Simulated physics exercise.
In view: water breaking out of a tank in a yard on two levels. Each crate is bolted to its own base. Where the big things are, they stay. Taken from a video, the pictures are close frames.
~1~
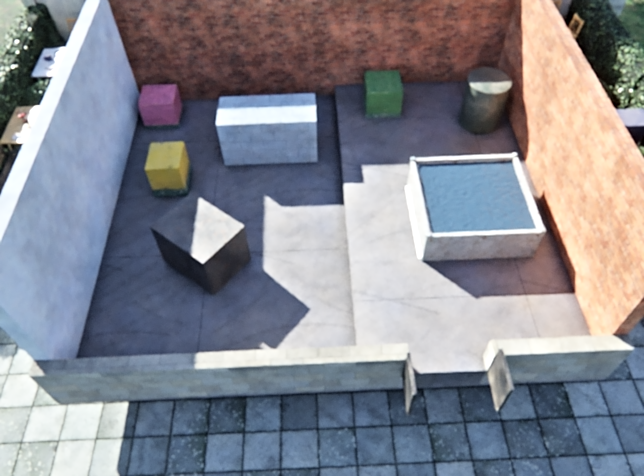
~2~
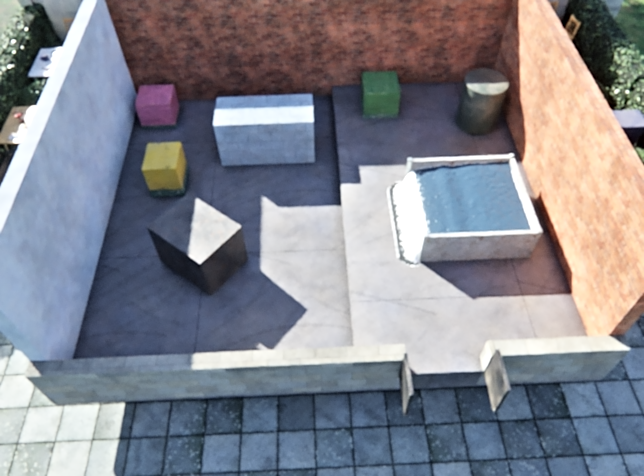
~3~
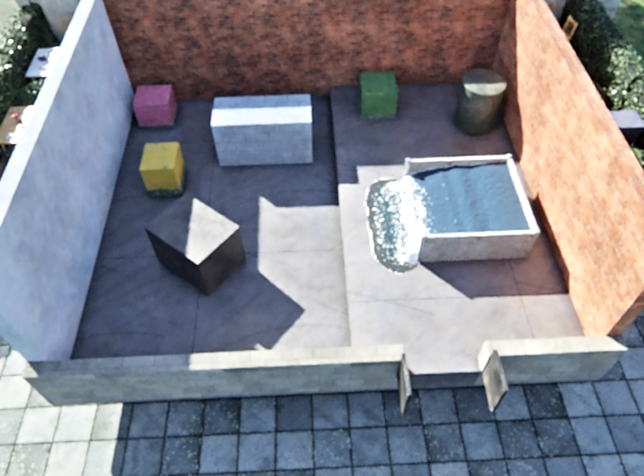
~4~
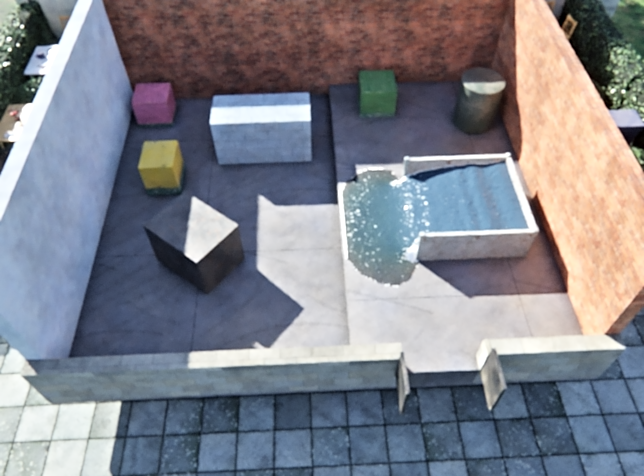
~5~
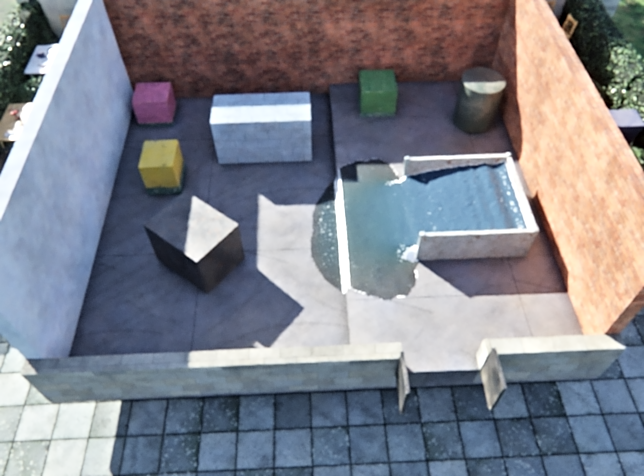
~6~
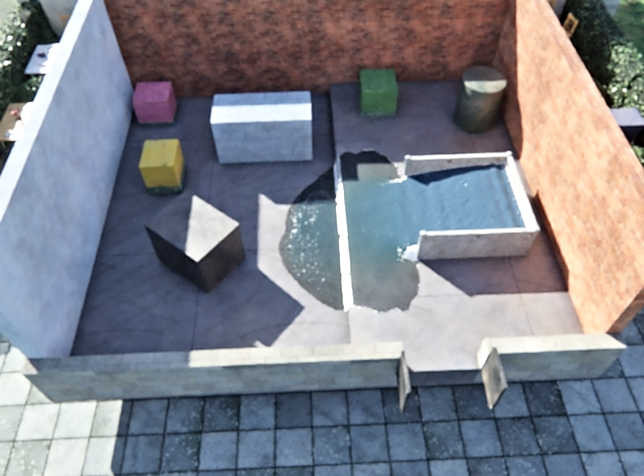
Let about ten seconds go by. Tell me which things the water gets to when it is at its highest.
One by one: The yellow crate will be caught by the water. The green crate will be missed by the water. The pink crate will be caught by the water.
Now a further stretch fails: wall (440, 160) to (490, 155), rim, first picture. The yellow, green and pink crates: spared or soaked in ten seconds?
As I read it, the yellow one is never reached; the green one gets reached; finally the pink one gets reached.
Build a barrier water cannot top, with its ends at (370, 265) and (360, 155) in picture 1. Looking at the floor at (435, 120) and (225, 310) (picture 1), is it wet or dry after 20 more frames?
In order, I'd call them inundated and inundated.
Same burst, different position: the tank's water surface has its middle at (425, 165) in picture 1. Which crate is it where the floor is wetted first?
The crate marked yellow comes first.
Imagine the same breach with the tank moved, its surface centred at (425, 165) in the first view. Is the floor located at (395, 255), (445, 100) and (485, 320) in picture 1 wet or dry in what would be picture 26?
The first spot is not reached, the second not reached, and the third not reached.
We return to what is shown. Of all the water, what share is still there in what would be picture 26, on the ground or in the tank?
About 100 per cent.
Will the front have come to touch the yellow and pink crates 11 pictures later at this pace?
Briefly, yellow: Got wet; pink: Not wet.
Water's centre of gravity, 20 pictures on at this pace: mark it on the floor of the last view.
I'd put it at around (264, 234).
A moment on, water covers 30 % of the floor; the yellow crate not reached, the green crate not reached, the pink crate not reached.
Next, water covers 40 % of the floor; the yellow crate water round its plinth, the green crate not reached, the pink crate not reached.
Then, water covers 55 % of the floor; the yellow crate water round its plinth, the green crate water round its plinth, the pink crate water round its plinth.
Later, water covers 65 % of the floor; the yellow crate water round its plinth, the green crate water round its plinth, the pink crate water round its plinth.
In the end, water covers 60 % of the floor; the yellow crate was topped, the green crate stayed above the water, the pink crate was topped.
